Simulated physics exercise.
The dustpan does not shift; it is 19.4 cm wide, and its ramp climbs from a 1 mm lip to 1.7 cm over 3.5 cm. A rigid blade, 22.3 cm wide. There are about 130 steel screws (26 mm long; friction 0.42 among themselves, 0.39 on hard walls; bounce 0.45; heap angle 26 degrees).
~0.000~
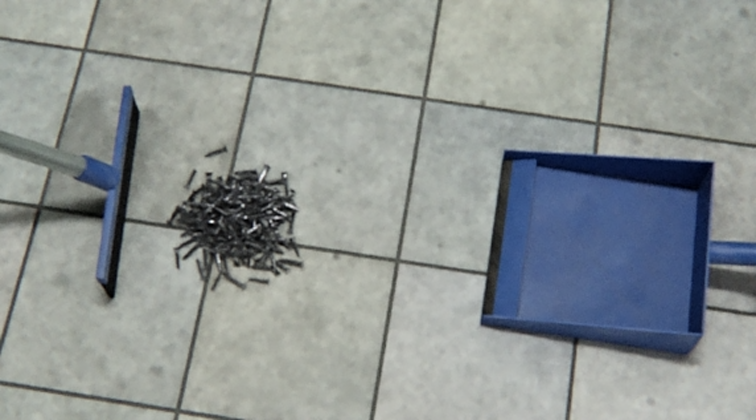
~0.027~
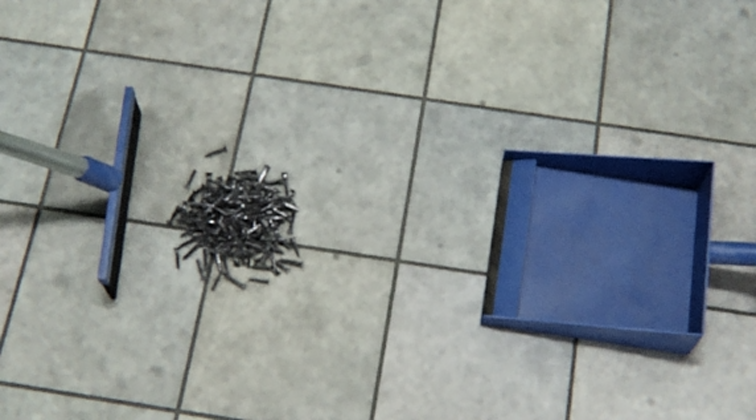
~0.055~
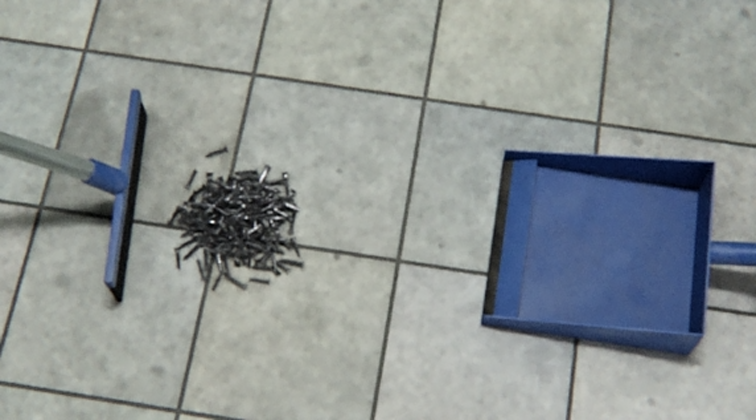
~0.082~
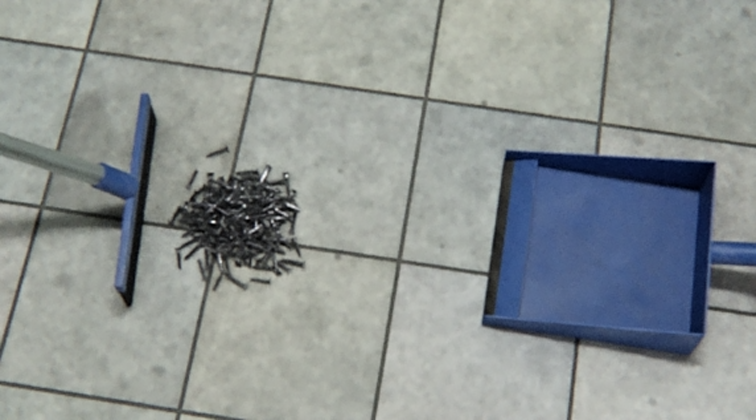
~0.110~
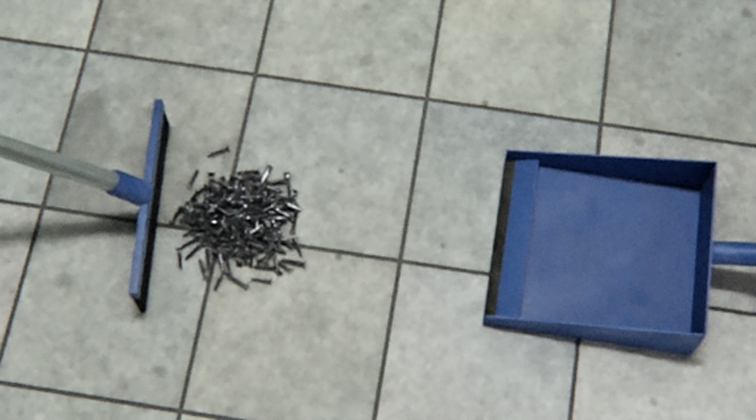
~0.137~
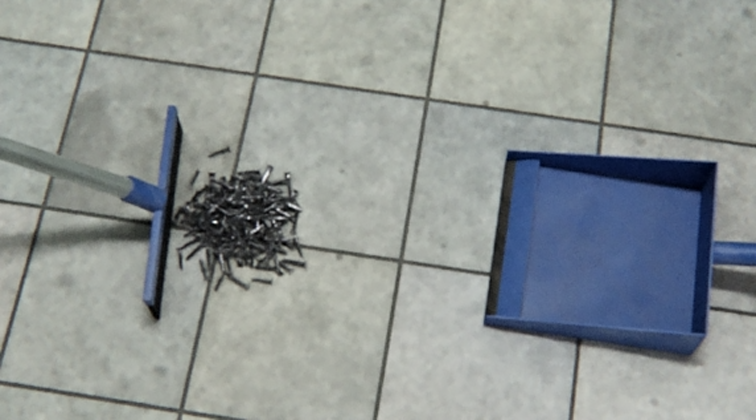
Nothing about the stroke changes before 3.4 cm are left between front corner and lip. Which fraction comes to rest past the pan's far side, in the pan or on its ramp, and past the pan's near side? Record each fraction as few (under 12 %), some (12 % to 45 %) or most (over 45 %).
Recorded: Far side few; pan few; near side some.
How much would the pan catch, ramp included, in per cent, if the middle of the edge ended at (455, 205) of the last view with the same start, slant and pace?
I'd expect around 20 per cent.
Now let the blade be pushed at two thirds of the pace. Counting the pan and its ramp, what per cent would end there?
It would be around 0 per cent.
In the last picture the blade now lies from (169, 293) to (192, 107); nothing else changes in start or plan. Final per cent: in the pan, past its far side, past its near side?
Pan: 20, far side: 5, near side: 10.
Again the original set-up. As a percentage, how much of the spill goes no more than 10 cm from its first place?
I'd guess some 5 per cent.
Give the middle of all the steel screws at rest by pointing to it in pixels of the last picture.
After settling, the middle sits near (463, 295).
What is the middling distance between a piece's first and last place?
Roughly 26 centimetres.
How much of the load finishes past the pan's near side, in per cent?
Roughly 35 per cent.
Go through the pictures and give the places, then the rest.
Blade from (102, 278) to (129, 94), moved 0.0 cm, 0 of the pieces shifted so far; middle of the pieces at (235, 218); pan at (610, 256), in the first picture.
Blade from (104, 279) to (130, 95), moved 0.2 cm, 0 of the pieces shifted so far; middle of the pieces at (235, 218), in the second picture.
Blade from (110, 282) to (136, 97), moved 0.9 cm, 0 of the pieces shifted so far; middle of the pieces at (235, 218), in the third picture.
Blade from (121, 287) to (146, 101), moved 2.0 cm, 0 of the pieces shifted so far; middle of the pieces at (236, 218), in the fourth picture.
Blade from (135, 293) to (160, 107), moved 3.6 cm, 0 of the pieces shifted so far; middle of the pieces at (237, 218), in the fifth picture.
Blade from (149, 300) to (173, 113), moved 5.2 cm, 0 of the pieces shifted so far; middle of the pieces at (238, 218); pan at (614, 257). Its pace works out near 0.60 m/s, heading 18 degrees towards the viewer's side, in the sixth picture.
Then, at 0.40 s, middle of the blade 21 cm from the lip; 0 % over the lip, far side 0 %, near side 10 %.
After 0.58 s, middle of the blade 10 cm from the lip; 0 % over the lip, far side 0 %, near side 25 %.
Then, at 0.88 s, middle of the blade 5 cm from the lip; 5 % over the lip, far side 0 %, near side 35 %.
In the end, at 1.4 s, far side 0 %, pan 5 %, near side 35 %, in front of the lip or behind the blade 60 %.
